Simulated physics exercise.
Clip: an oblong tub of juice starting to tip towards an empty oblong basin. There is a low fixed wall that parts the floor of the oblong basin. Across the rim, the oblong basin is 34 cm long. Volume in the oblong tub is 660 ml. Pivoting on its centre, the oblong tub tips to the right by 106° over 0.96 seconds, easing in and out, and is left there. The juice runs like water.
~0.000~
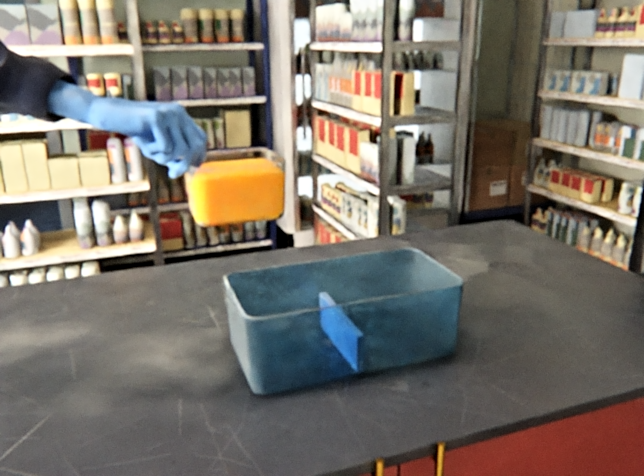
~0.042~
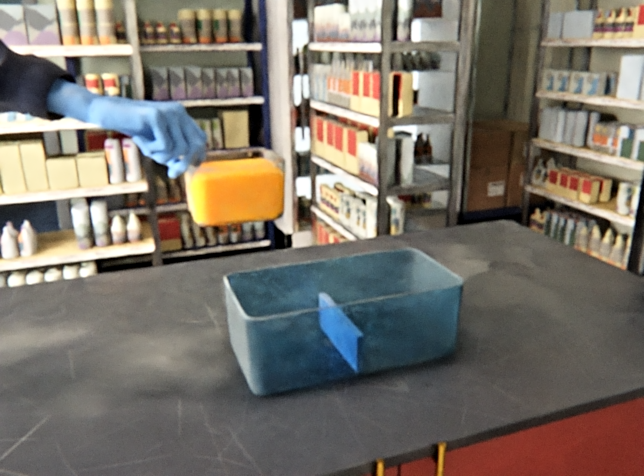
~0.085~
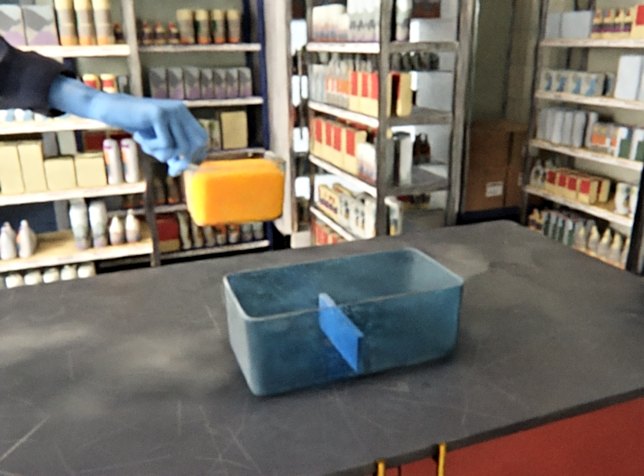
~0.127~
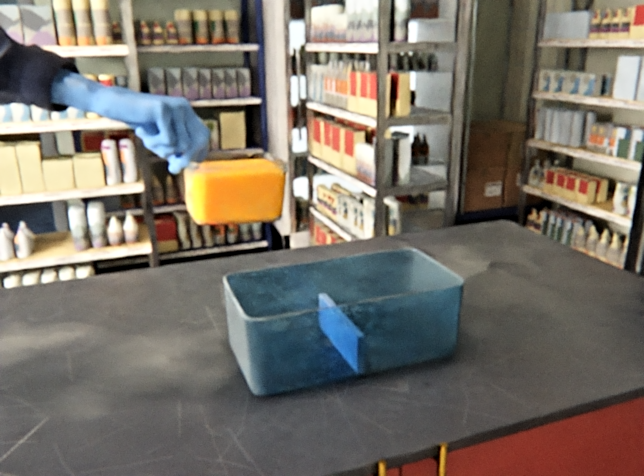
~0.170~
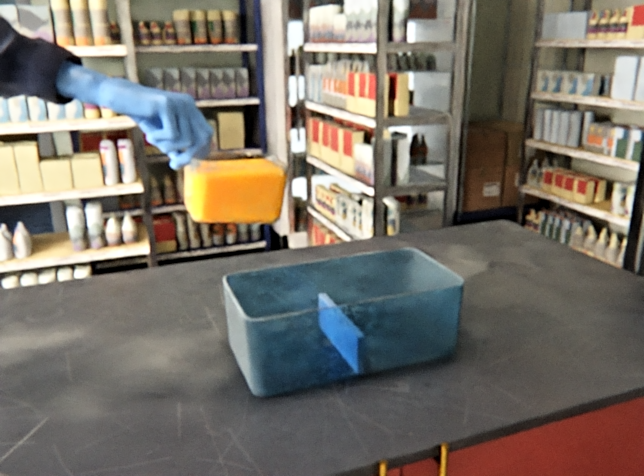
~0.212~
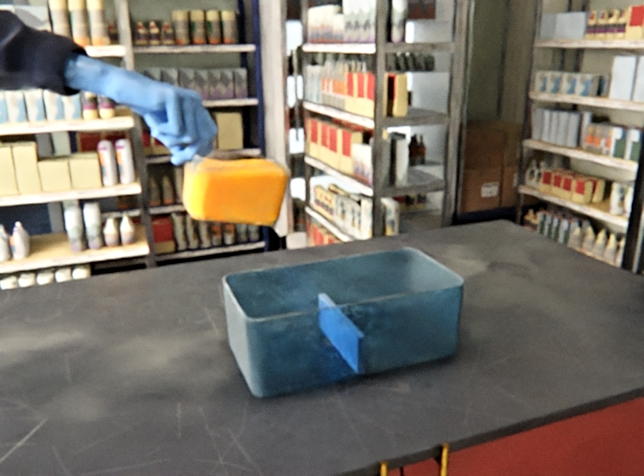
In this clip, a blue-gloved hand holds a small clear tub of orange juice above and to the left of an empty bluish basin with a blue divider on a dark tabletop, and gradually tilts the tub slightly to the right.
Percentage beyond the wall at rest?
37 per cent.
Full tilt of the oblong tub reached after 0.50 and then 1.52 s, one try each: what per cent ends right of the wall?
About 10 %, then about 45 %.
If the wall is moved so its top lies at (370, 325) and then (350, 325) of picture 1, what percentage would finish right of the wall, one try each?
10 per cent first, 25 per cent second.
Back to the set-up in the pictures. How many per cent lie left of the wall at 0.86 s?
Around 44 in a hundred.
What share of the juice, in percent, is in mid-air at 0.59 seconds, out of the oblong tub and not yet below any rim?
It comes to about 36 percent.
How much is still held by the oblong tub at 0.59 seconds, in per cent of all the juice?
Close to 54 percent of the liquid remains at that time.
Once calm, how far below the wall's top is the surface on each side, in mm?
Left roughly 44 mm; right roughly 52 mm.
After 0.59 s the tilt is 71° and 54 per cent is still to pour, 8 is left of the wall and 2 right of it.
After 0.86 s the tilt is 103° and 9 per cent is still to pour, 44 is left of the wall and 37 right of it.
After 1.15 s the tilt is 106° and 0 per cent is still to pour, 60 is left of the wall and 37 right of it.
After 1.46 s the tilt is 106° and 0 per cent is still to pour, 61 is left of the wall and 37 right of it.
In the end 61 per cent lies left of the wall, 37 right of it and 1 outside.
